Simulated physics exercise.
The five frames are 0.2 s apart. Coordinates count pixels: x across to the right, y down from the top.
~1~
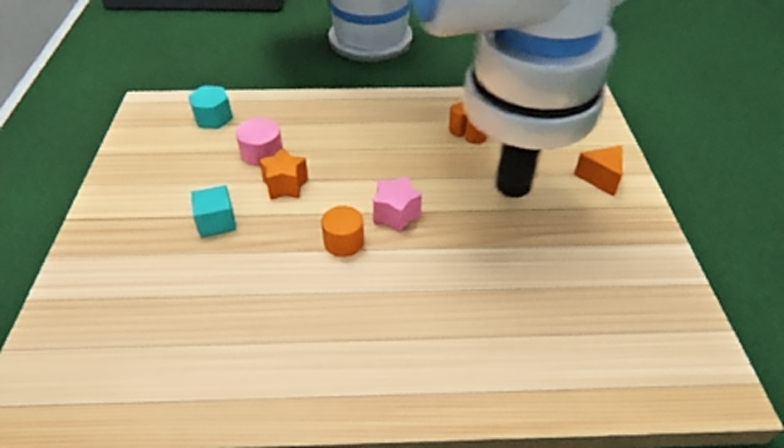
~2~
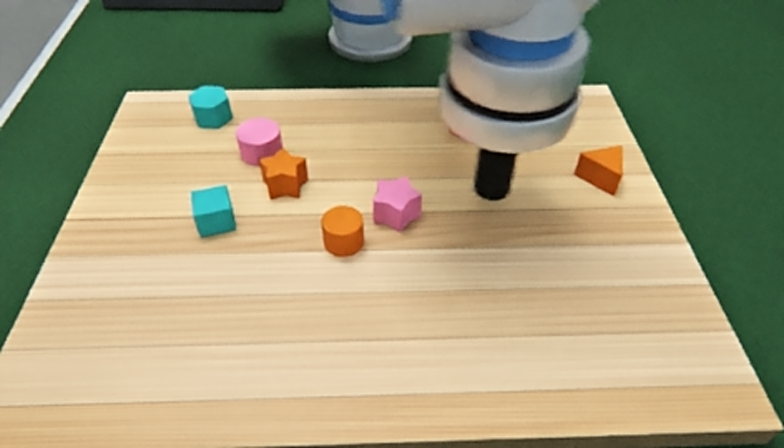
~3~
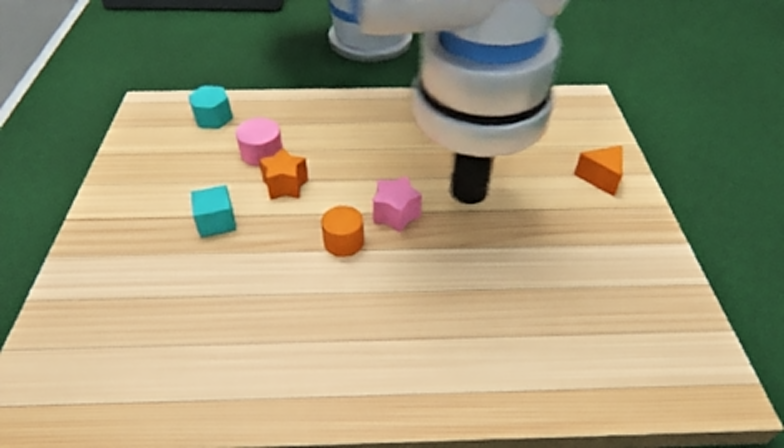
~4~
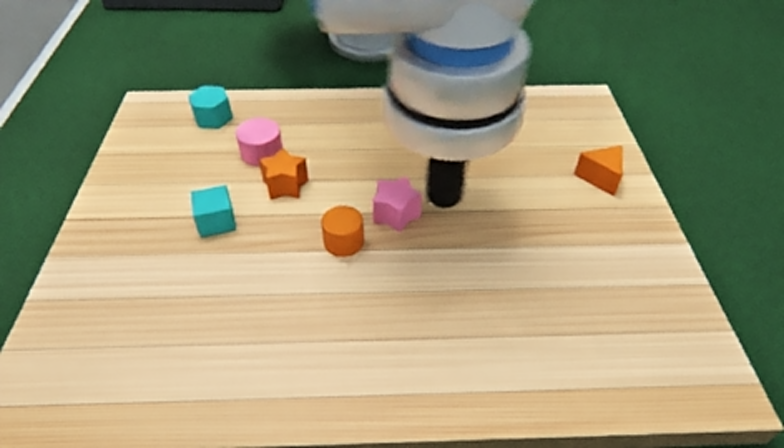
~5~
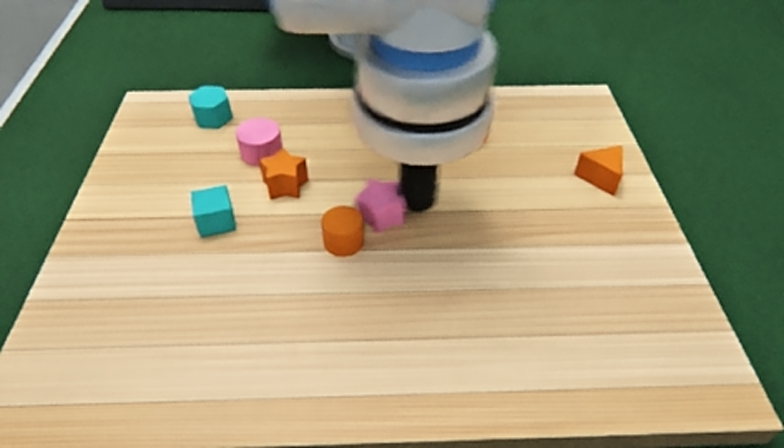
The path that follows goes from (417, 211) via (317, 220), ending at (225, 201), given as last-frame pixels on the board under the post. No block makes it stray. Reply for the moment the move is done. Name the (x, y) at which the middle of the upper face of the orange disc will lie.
Top centre: (290, 238).
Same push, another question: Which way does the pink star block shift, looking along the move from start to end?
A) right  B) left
Choice B: Left.
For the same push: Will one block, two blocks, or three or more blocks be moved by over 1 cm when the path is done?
Most likely three or more.
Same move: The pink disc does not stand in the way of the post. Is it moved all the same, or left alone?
The pink disc will stay where it is.
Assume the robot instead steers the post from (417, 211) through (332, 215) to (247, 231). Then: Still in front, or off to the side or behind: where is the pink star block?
I think it holds its spot in front.
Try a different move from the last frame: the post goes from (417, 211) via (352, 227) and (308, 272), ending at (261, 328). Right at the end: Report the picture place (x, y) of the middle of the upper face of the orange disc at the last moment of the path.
It should be at (243, 263) by then.
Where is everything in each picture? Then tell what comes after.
Tip of the post at (513, 186), middles of tops, turquoise square block at (210, 199), pink disc at (258, 130), orange star block at (282, 163), orange disc at (342, 220), pink star block at (396, 192), in the first frame.
Post at (492, 189), nothing pushed, in the second frame.
Post at (469, 193), nothing pushed, in the third frame.
Post at (444, 196), nothing pushed, in the fourth frame.
Post at (417, 200), turquoise square block at (210, 199), pink disc at (258, 130), orange star block at (282, 163), orange disc at (342, 220), pink star block at (381, 193), in the fifth frame.
What follows on the original path. One third of the way, post at (350, 209); orange disc at (294, 236); pink star block at (311, 203).
Two thirds of the way, post at (282, 205); turquoise square block at (200, 201), turned 25° clockwise; orange disc at (290, 238); pink star block at (240, 203), turned 15° anticlockwise.
At the end, post at (222, 190); turquoise square block at (149, 210); pink disc unmoved; orange star block unmoved; orange disc at (290, 238); pink star block at (192, 201), turned 50° anticlockwise.
